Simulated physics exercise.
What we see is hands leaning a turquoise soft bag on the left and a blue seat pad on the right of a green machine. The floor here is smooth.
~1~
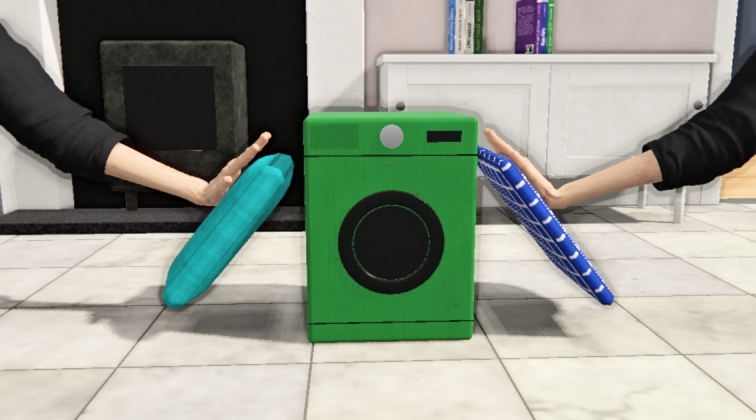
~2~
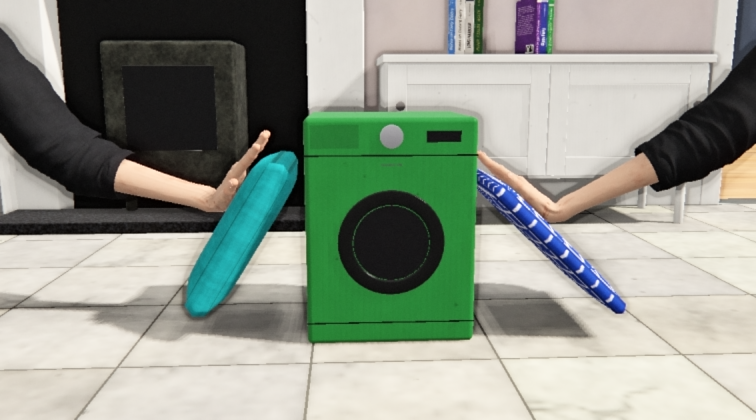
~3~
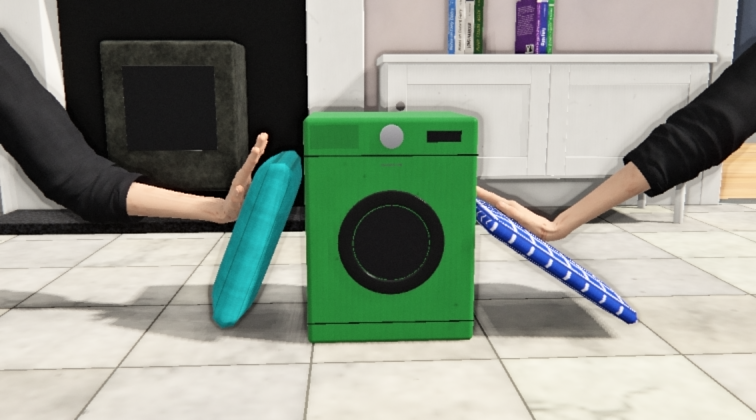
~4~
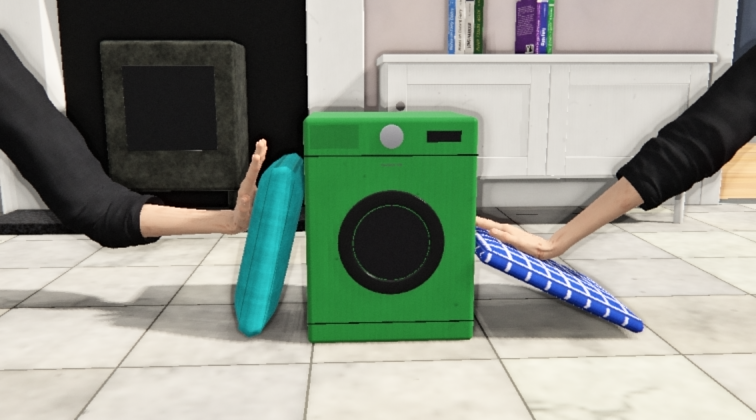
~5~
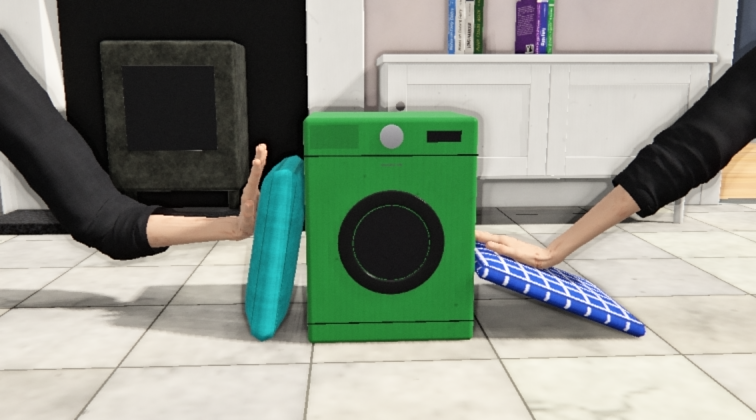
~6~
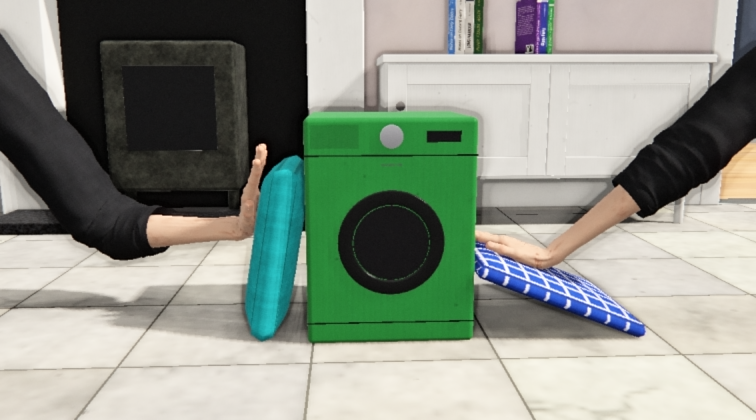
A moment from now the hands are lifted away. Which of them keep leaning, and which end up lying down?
I would expect this: The turquoise soft bag keeps leaning, the blue seat pad ends up lying down.
Then, 0.22 s after the last picture, soft bag leaning near (279, 243); seat pad flat on the floor near (546, 304).
At rest, soft bag leaning near (279, 243); seat pad flat on the floor near (545, 305). The turquoise soft bag keeps leaning and the blue seat pad slumps to the floor.
